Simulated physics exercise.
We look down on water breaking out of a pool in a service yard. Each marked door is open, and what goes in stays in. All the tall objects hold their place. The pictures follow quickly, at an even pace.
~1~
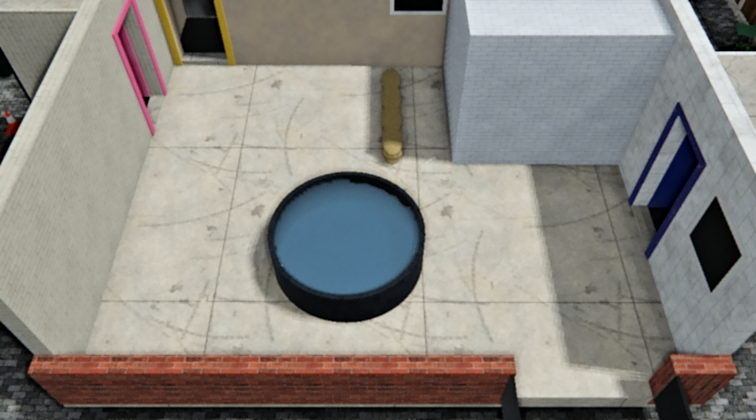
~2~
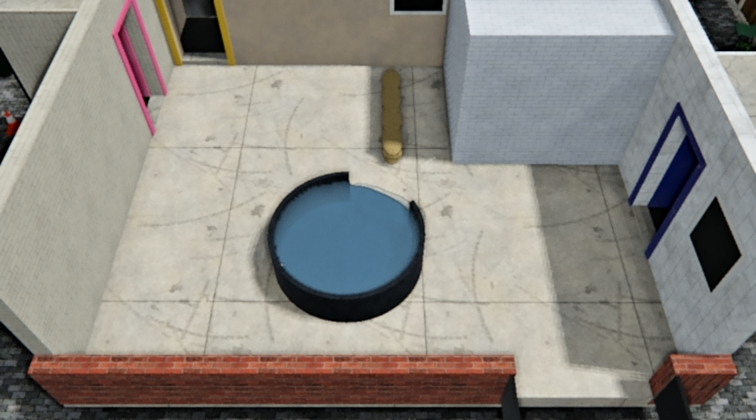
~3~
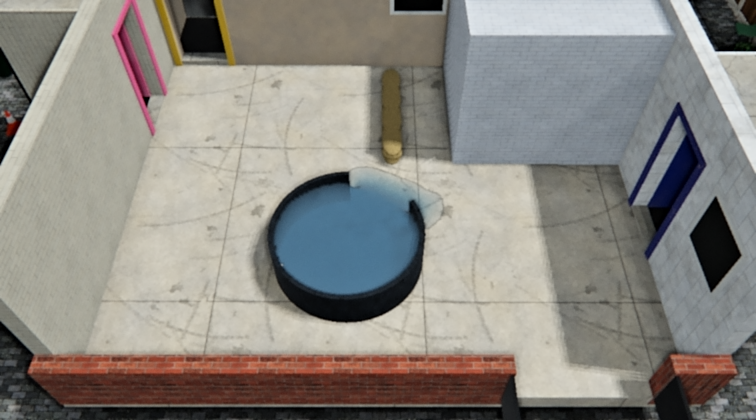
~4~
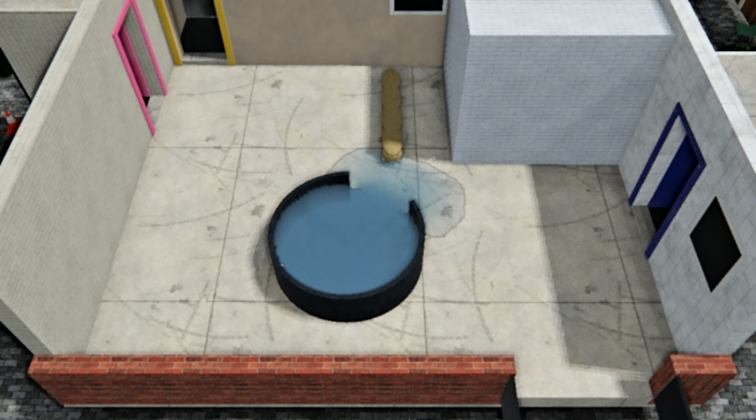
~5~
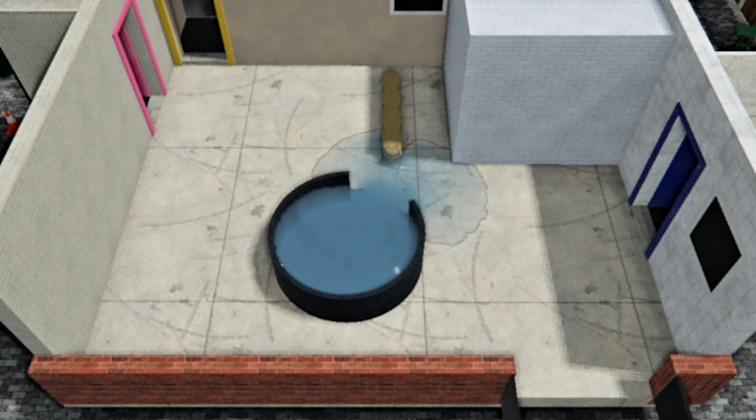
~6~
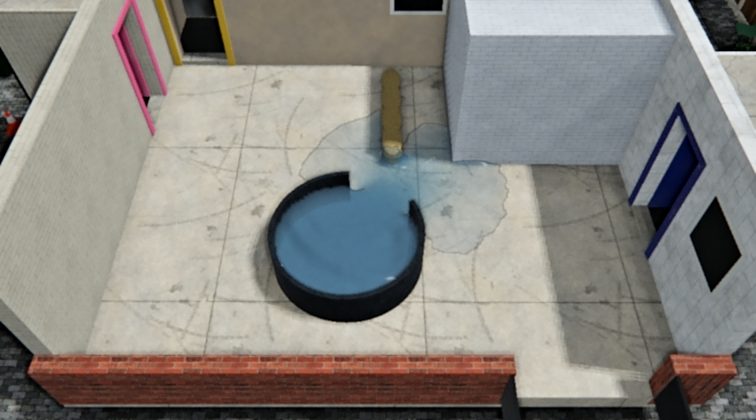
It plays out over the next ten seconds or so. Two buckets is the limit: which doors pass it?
In the end: The blue door takes more than that; the pink door takes more than that; the yellow door stays under that.
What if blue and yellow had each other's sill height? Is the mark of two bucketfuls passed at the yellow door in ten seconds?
The yellow one goes over.
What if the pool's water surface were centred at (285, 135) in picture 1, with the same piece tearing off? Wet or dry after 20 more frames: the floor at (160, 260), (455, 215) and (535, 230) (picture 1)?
One after the other: No water, under water, dry.
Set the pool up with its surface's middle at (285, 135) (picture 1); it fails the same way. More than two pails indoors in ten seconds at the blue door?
In short: Blue door keeps below it.
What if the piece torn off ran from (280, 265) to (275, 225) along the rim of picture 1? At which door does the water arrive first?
It is the one in pink.
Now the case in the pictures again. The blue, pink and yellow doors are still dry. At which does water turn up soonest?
The blue-painted one.
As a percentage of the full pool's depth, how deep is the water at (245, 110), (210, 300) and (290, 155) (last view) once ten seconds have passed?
In turn 8, 4 and 4 in a hundred.
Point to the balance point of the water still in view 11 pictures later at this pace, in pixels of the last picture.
Close to (391, 196).
A moment on, water covers 20 % of the floor; the blue door not reached, the pink door not reached, the yellow door not reached.
Next, water covers 30 % of the floor; the blue door not reached, the pink door not reached, the yellow door not reached.
Then, water covers 40 % of the floor; the blue door over two buckets in, the pink door not reached, the yellow door wet at the sill, nothing in.
Later, water covers 60 % of the floor; the blue door over two buckets in, the pink door over two buckets in, the yellow door wet at the sill, nothing in.
In the end, water covers 90 % of the floor; the blue door far over two buckets in, the pink door over two buckets in, the yellow door under two buckets in.
